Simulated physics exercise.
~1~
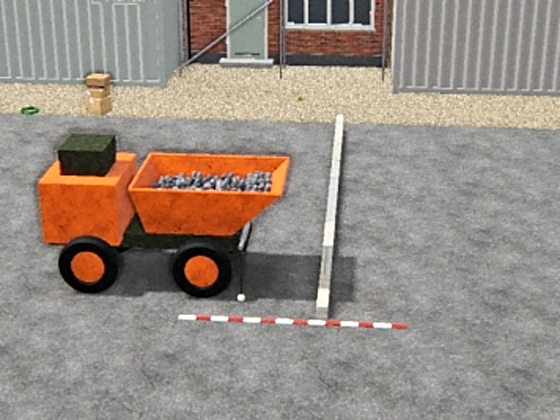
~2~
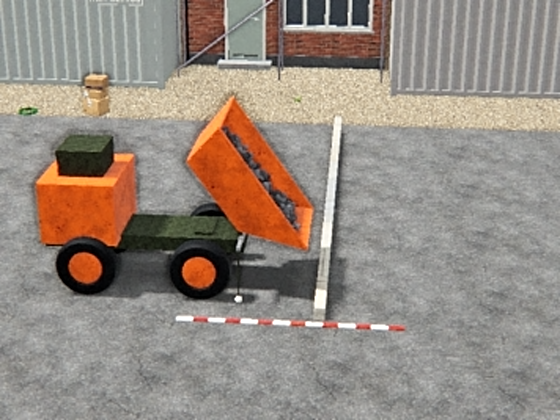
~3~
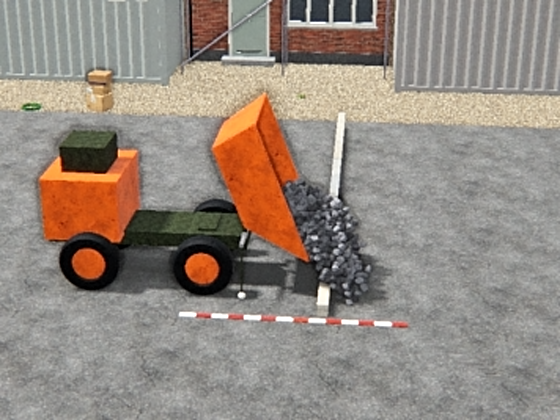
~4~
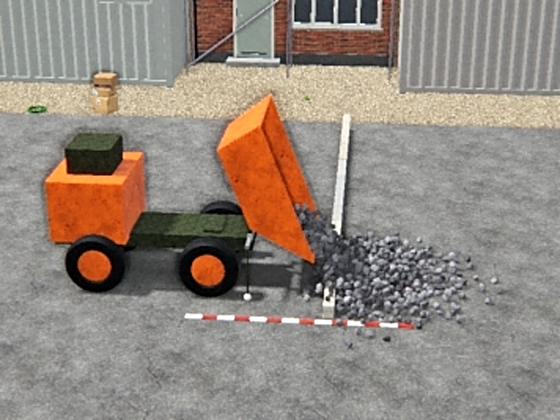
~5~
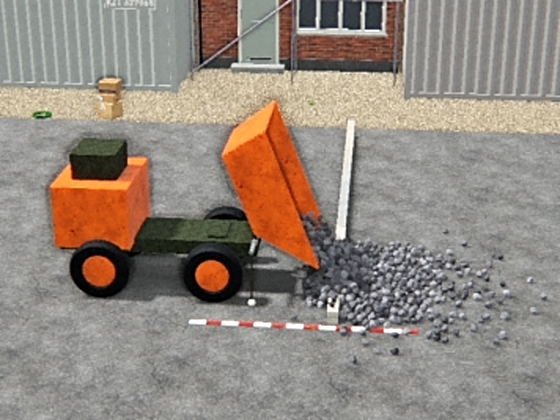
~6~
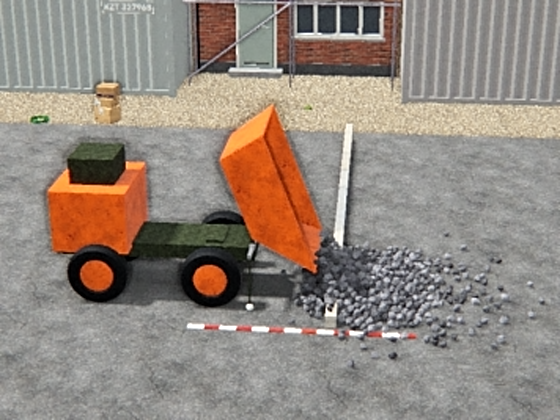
Orange dumper tipping its skip steeply to the right, spilling grey stones that spread across a low kerb and settle in a heap.
